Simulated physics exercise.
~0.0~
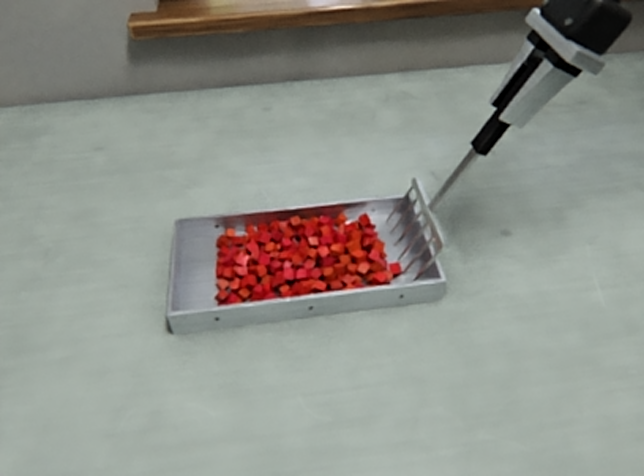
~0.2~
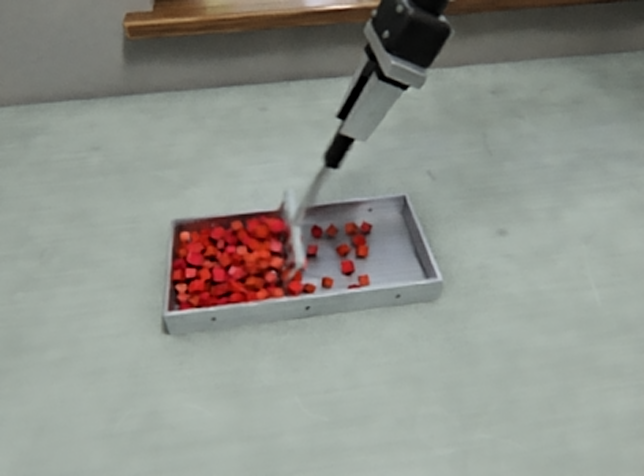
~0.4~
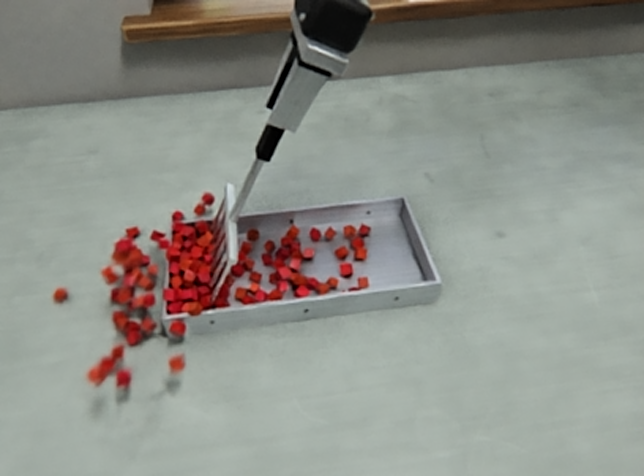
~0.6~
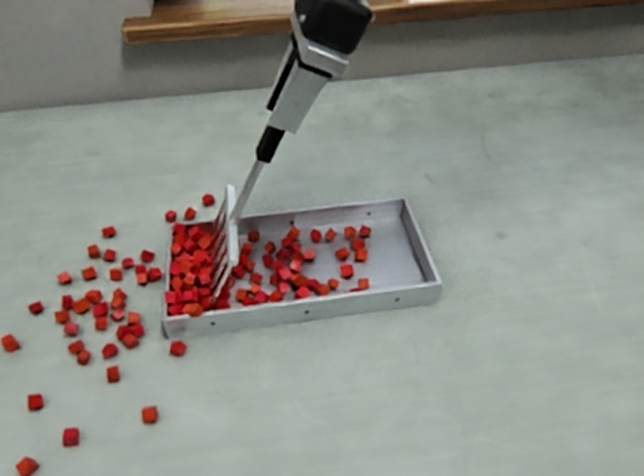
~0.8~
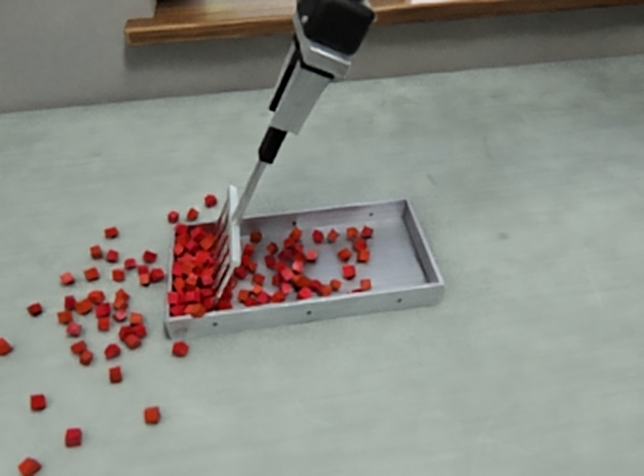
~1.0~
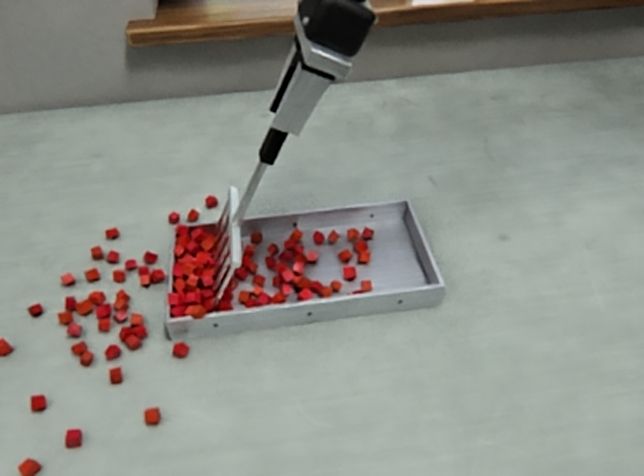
To begin with, a robotic arm holds a rake at the right end of a shallow metal trough filled with small red cubes on a pale tabletop. The rake sweeps left through the trough, pushing most of the cubes into a crowded heap while some slip behind it. As it nears the left end, many cubes spill over the edge and tumble onto the table. The rake then stays still as the spilled cubes scatter and settle. Finally, cubes lie spread to the left, others remain packed ahead of the rake, and a looser group rests behind it.
